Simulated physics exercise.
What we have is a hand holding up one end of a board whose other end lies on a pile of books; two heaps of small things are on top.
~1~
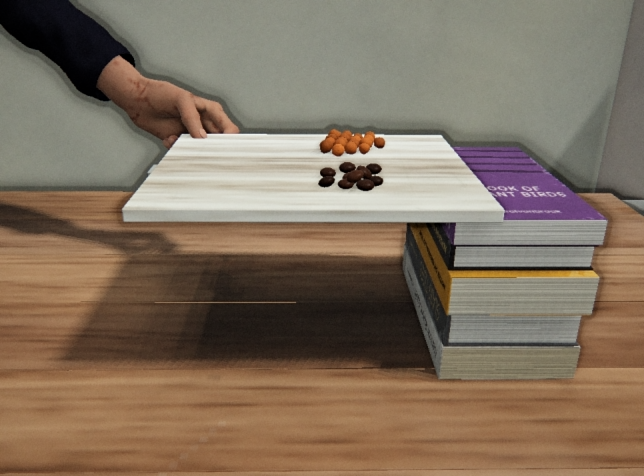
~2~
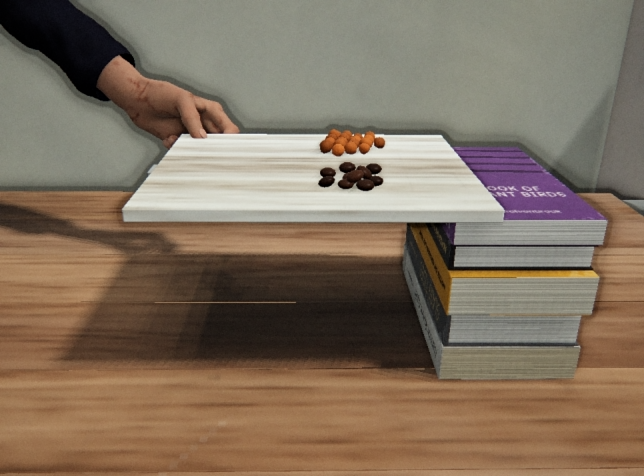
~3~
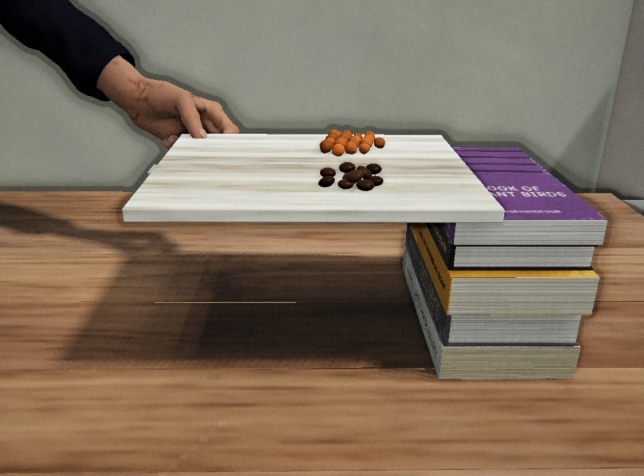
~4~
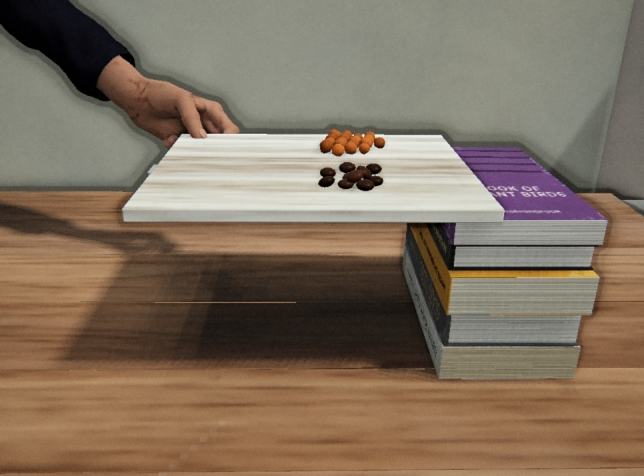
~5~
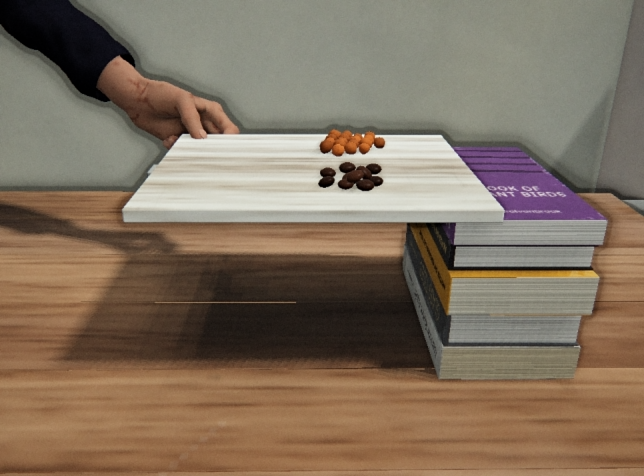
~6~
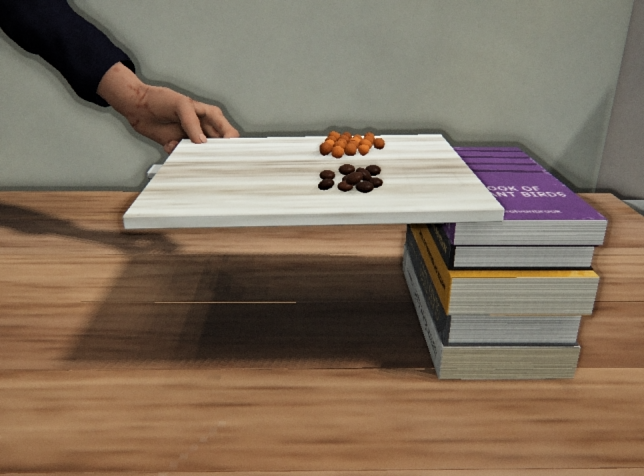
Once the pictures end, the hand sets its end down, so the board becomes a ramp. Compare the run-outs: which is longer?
The far one outruns the other.
Then, 0.35 s later than the last frame, board sloping at 11°; near handful every one still on the board; far handful every one still on the board.
Then, 0.80 s later than the last frame, board sloping at 26°; near handful every one still on the board; far handful every one still on the board.
Then, 1.28 s later than the last frame, board resting at 37°; near handful mostly at the foot of the board; far handful mostly up to a board's length out.
When it is over, board resting at 37°; near handful mostly at the foot of the board; far handful mostly up to a board's length out; the far handful has gone farther.
